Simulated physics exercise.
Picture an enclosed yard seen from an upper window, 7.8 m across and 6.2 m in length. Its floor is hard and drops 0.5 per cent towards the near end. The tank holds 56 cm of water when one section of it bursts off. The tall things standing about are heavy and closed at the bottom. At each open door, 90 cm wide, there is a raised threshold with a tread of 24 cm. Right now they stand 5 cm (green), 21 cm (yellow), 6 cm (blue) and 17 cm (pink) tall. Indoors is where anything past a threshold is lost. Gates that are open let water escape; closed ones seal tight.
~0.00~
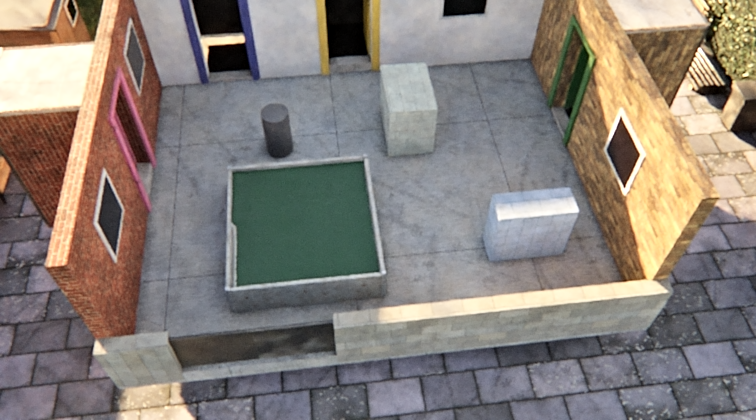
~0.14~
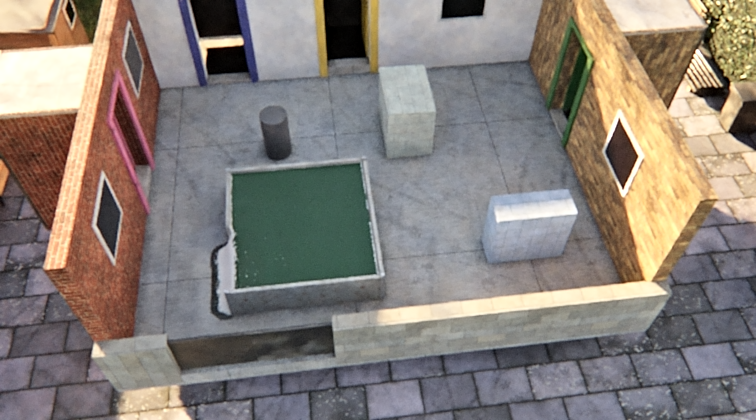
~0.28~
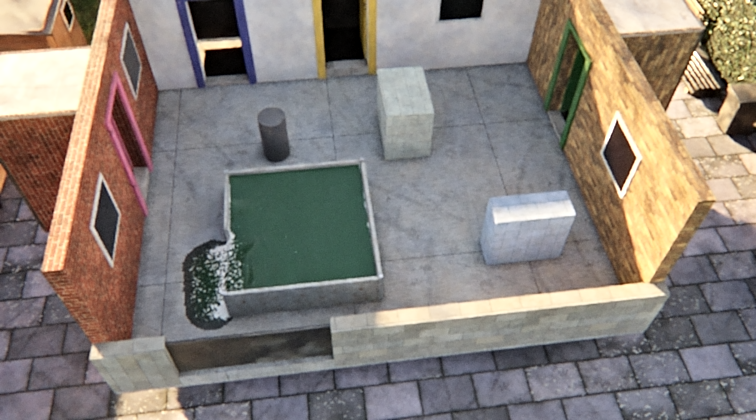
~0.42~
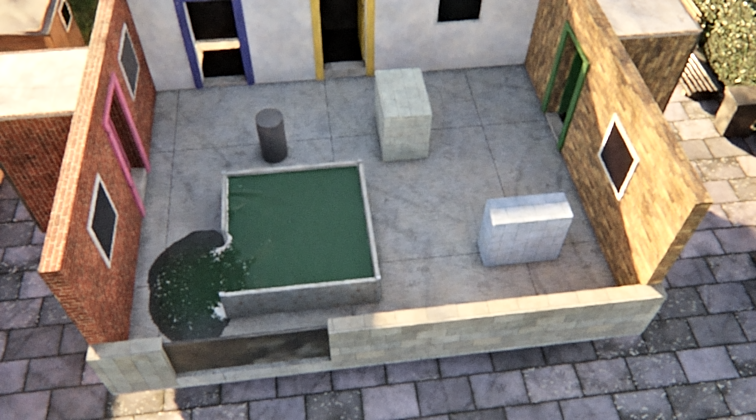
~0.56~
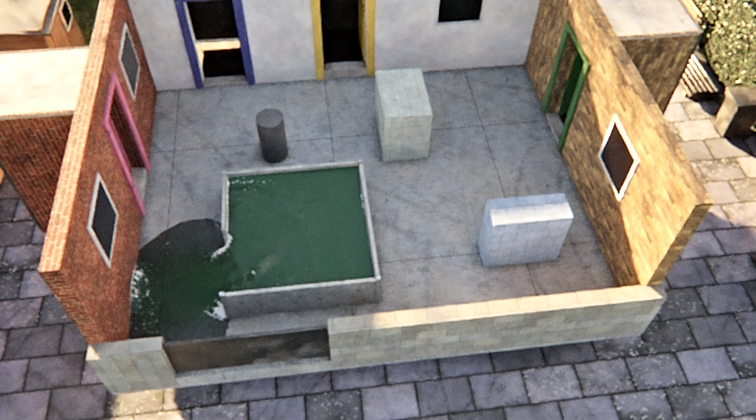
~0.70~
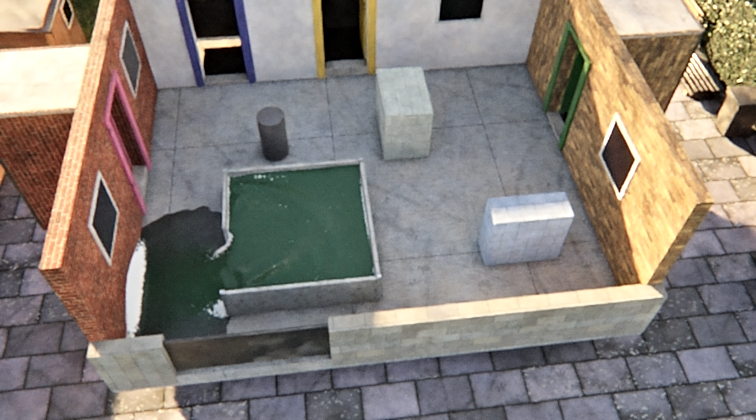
A paved yard enclosed by a red brick wall on the left, a tan stone wall on the right and a white wall behind is seen from high above. A square tank of dark green water stands left of centre, with a dark cylinder and two pale blocks beyond and right. Water bursts through its left side, foaming, and spreads across the floor to the brick wall as the view shifts very slightly.
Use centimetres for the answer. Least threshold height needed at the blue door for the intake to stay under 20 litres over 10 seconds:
12 cm or so.
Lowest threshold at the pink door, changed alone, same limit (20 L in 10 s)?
Pink: Roughly 5.0 cm.
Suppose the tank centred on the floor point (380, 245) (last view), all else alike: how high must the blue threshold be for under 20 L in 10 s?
Close to 15 cm would do it.
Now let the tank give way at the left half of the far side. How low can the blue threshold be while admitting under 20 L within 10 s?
About 19 cm.
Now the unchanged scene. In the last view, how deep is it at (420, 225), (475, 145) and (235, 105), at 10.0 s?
Around 3 cm, 4 cm and 9 cm.
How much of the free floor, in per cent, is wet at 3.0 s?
Some 30 in a hundred.
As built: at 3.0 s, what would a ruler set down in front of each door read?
Lab note, cm: Green 0; yellow 0; blue 2; pink 9.
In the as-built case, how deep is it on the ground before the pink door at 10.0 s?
Some 5.0 centimetres.
After 1.4 s water covers 10 % of the floor, deepest (55 cm) near (126, 366); it has not reached the blue door.
After 3.0 s water covers 30 % of the floor, deepest (36 cm) near (126, 366); 2 cm at the blue door, 0 litres in over its 6 cm threshold.
After 10.0 s water covers 100 % of the floor, deepest (12 cm) near (126, 366); 9 cm at the blue door, 145 litres in over its 6 cm threshold.
At the blue door as built, the water arrived by 3.0 s and peaked near 15 cm at 3.8 s.
With a threshold of 11 cm, 31 litres would have come in within the 10 s; with 13 cm, 12 litres. So under 20 litres takes about 12 cm.
